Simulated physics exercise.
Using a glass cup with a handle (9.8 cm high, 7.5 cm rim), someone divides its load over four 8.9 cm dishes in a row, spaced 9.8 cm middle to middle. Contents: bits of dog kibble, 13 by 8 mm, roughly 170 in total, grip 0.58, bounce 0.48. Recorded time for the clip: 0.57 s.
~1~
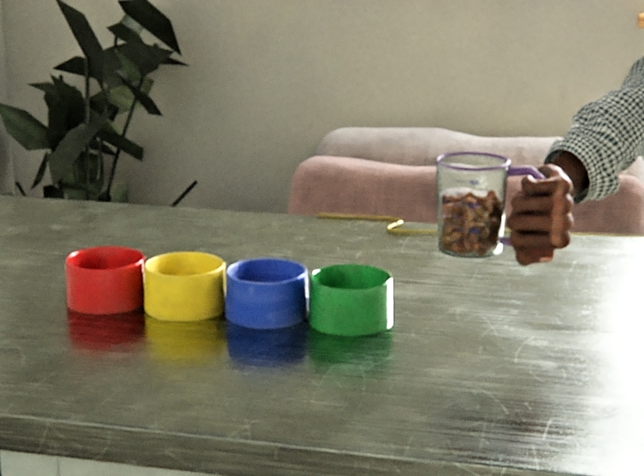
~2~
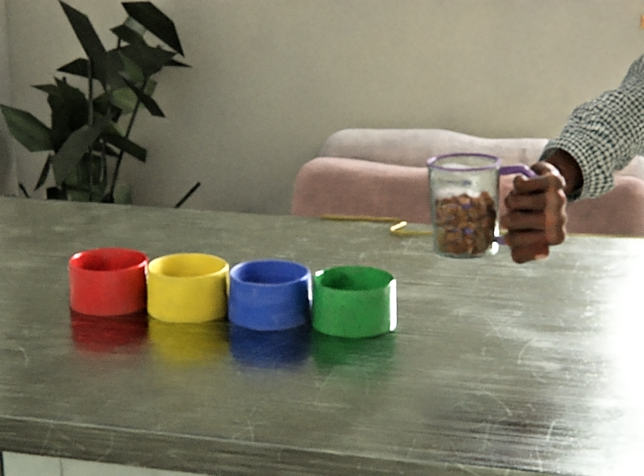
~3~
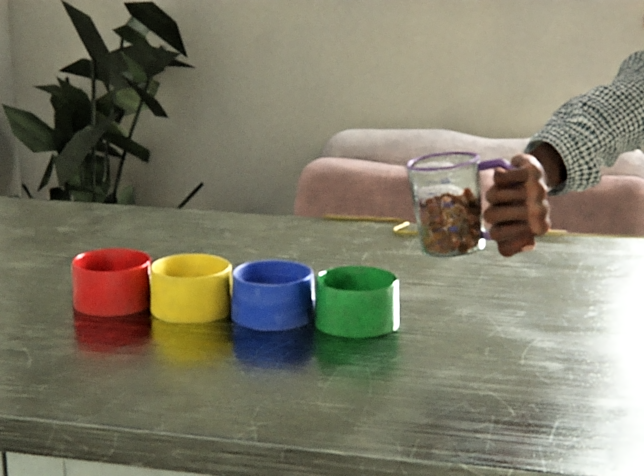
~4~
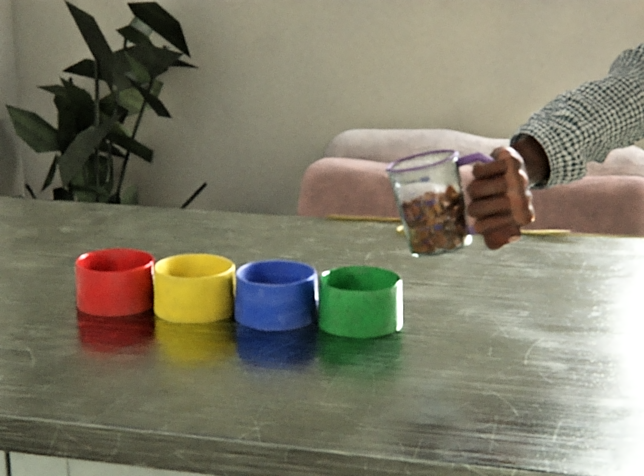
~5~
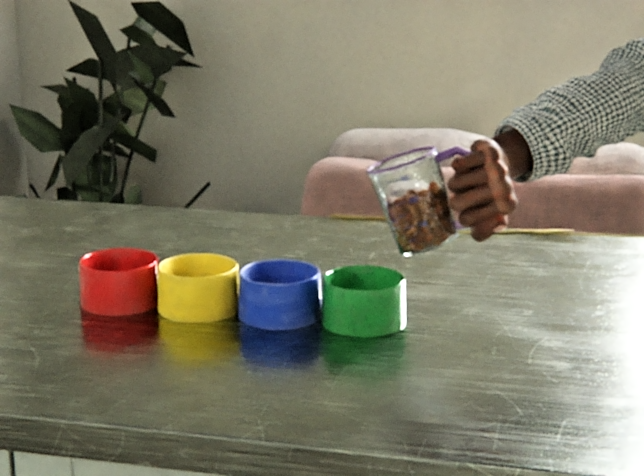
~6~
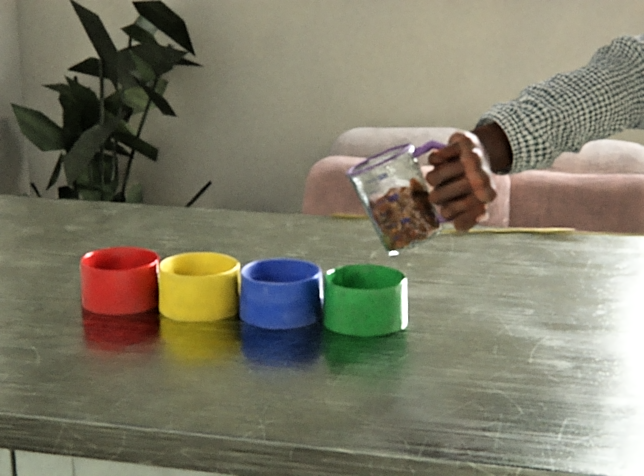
Hand carrying a glass cup of brown kibble leftward while gradually tilting it, above a table with four colourful dishes in a row.
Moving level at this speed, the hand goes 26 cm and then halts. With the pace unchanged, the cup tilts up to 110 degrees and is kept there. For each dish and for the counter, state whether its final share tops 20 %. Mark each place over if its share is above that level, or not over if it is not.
Red: Not over, blue: Not over, green: Not over, yellow: Over, counter: Not over.
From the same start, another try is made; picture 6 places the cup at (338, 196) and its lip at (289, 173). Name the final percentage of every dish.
Dish by dish: Red 0 per cent, blue 0 per cent, green 0 per cent, yellow 90 per cent.
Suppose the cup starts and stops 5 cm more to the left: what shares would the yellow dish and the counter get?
Then I'd expect yellow at 70 and the counter at 10.
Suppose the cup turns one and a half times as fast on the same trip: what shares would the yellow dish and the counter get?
Yellow 100; counter 0.
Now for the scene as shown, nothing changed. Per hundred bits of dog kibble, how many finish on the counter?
The answer is roughly 0 per cent.
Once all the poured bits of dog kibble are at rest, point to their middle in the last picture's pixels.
Once everything settles, the centre is around (205, 289).
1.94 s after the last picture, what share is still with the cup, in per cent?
Around 65 in a hundred.
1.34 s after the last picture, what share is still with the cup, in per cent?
My estimate is about 100 per cent.
Then, 0.80 s after the last picture, tilt 64 degrees; cup holds 100 %.
Then, 1.34 s after the last picture, tilt 91 degrees; cup holds 100 %.
Then, 1.94 s after the last picture, tilt 110 degrees; cup holds 65 %, yellow 35 %.
In the end, red 0 %, blue 0 %, green 0 %, yellow 100 %, counter 0 %.
